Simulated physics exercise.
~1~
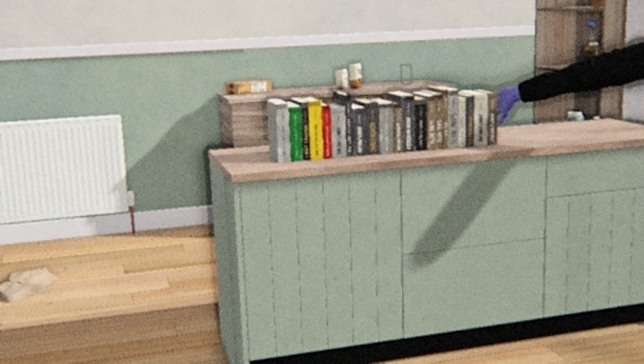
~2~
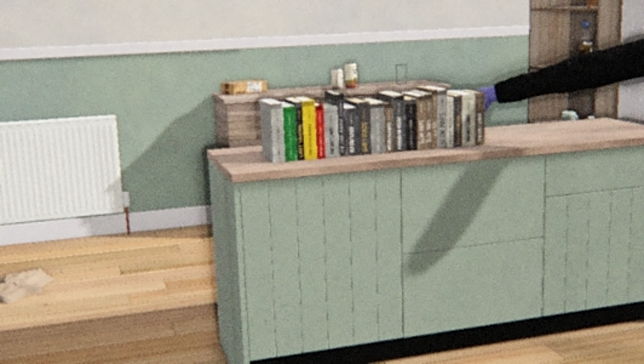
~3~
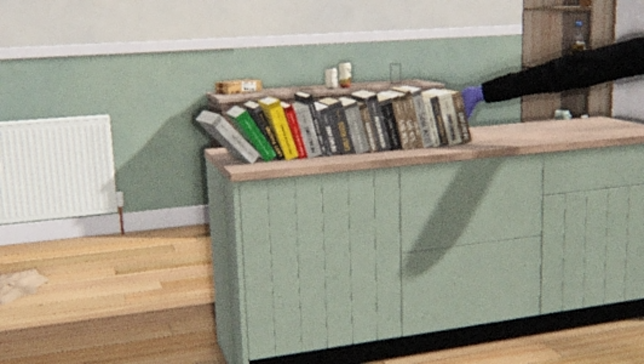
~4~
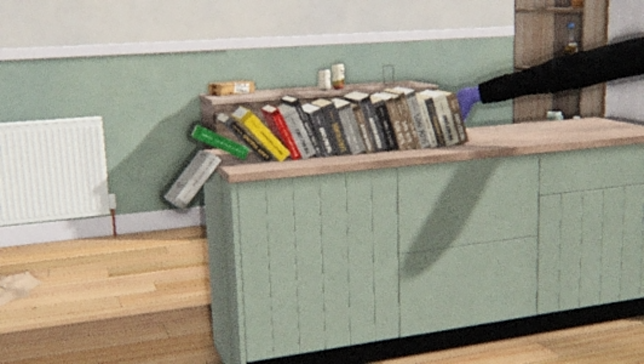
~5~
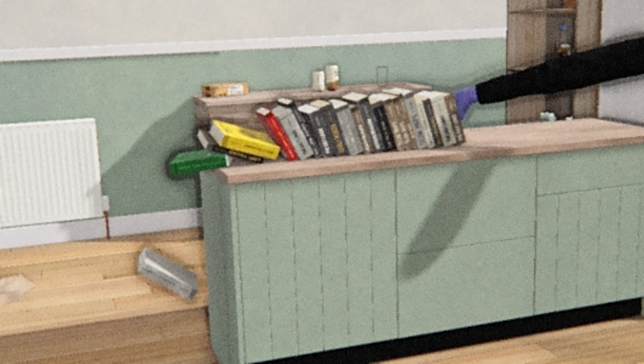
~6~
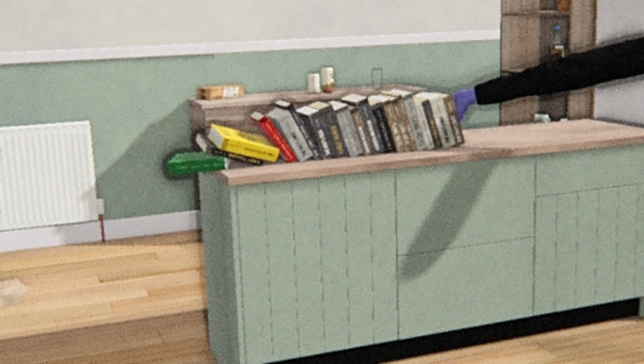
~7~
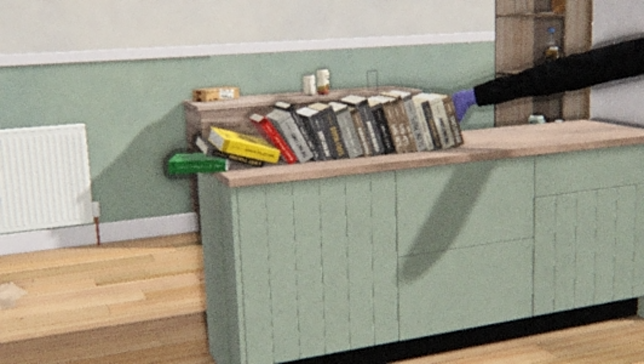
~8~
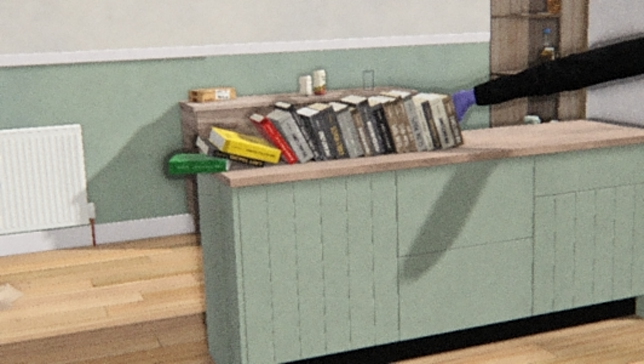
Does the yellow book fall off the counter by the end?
No, the yellow book tips over to the left but stays up on the counter.
